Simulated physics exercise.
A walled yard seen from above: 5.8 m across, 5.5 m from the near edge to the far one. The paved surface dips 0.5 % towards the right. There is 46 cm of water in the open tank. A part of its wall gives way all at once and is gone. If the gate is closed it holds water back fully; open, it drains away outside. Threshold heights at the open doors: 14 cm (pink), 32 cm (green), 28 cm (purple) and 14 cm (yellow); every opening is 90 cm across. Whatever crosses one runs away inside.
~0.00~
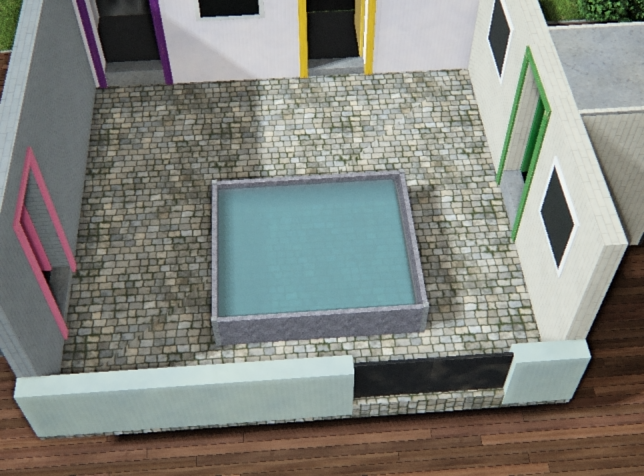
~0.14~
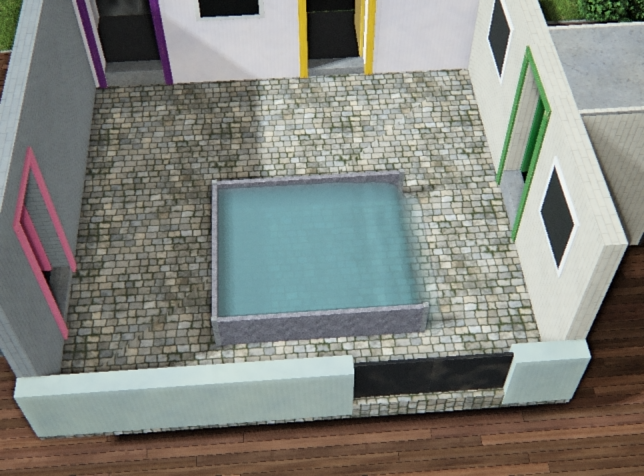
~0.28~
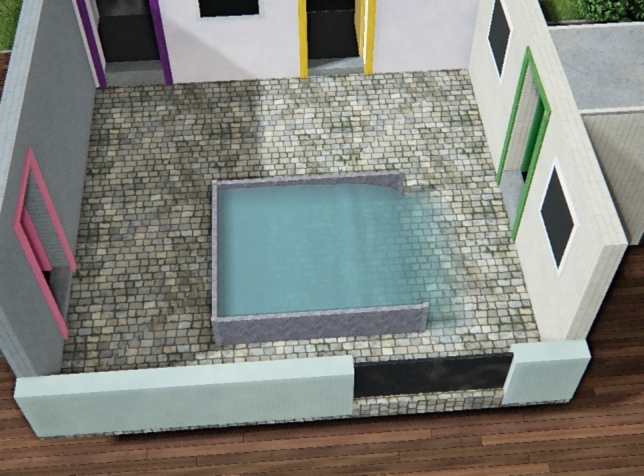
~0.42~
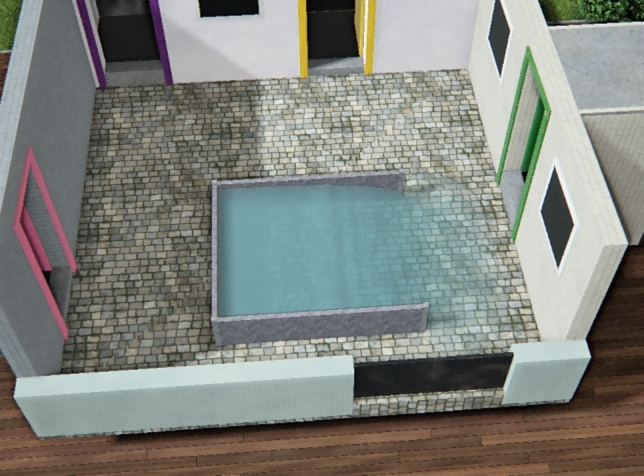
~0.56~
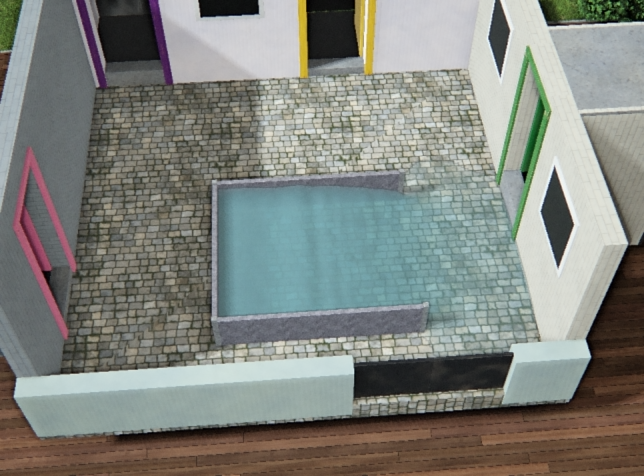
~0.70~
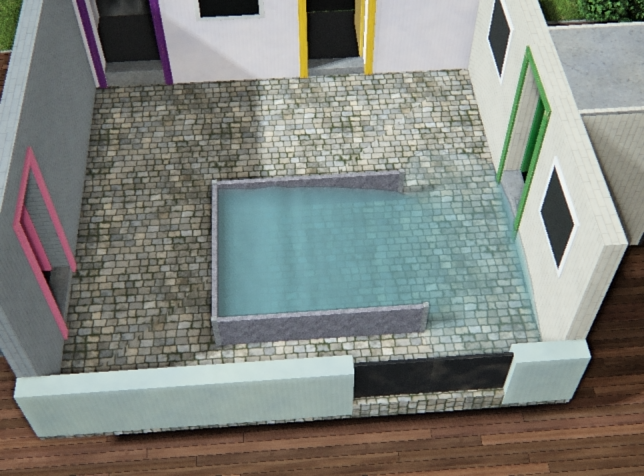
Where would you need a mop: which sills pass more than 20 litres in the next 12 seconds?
The water let in: At the pink door it stays under the limit; at the green door it keeps below the limit; at the purple door it keeps below the limit; at the yellow door it does not reach the limit.
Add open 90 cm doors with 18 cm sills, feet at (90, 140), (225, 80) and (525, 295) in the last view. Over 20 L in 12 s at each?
In turn: Not over, below, above.
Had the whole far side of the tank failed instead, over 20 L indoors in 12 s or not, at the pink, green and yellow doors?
Against that limit: Pink under, green below, yellow past it.
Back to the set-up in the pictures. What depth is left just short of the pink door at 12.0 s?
Some 8.5 cm.
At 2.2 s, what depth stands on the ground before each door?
Depths in cm: Pink 0, green 30, purple 0, yellow 0.
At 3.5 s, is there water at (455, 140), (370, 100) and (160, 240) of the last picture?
In turn: Wet, under water, still dry.
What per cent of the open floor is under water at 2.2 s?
Some 25 per cent of it.
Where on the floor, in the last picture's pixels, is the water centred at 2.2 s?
Around (405, 256).
After 1.4 s water covers 20 % of the floor and is deepest (36 cm) near (512, 253); pink door not reached, green door 31 cm at the sill, 0 L in, purple door not reached, yellow door not reached.
After 2.2 s water covers 25 % of the floor and is deepest (38 cm) near (544, 373); pink door not reached, green door 30 cm at the sill, 1 L in, purple door not reached, yellow door not reached.
After 3.5 s water covers 45 % of the floor and is deepest (28 cm) near (529, 374); pink door not reached, green door 21 cm at the sill, 2 L in, purple door not reached, yellow door 12 cm at the sill, 0 L in.
After 7.0 s water covers 95 % of the floor and is deepest (16 cm) near (93, 123); pink door 7 cm at the sill, 0 L in, green door 9 cm at the sill, 2 L in, purple door 8 cm at the sill, 0 L in, yellow door 9 cm at the sill, 0 L in.
After 12.0 s water covers 100 % of the floor and is deepest (12 cm) near (375, 84); pink door 8 cm at the sill, 0 L in, green door 10 cm at the sill, 2 L in, purple door 8 cm at the sill, 0 L in, yellow door 10 cm at the sill, 0 L in.
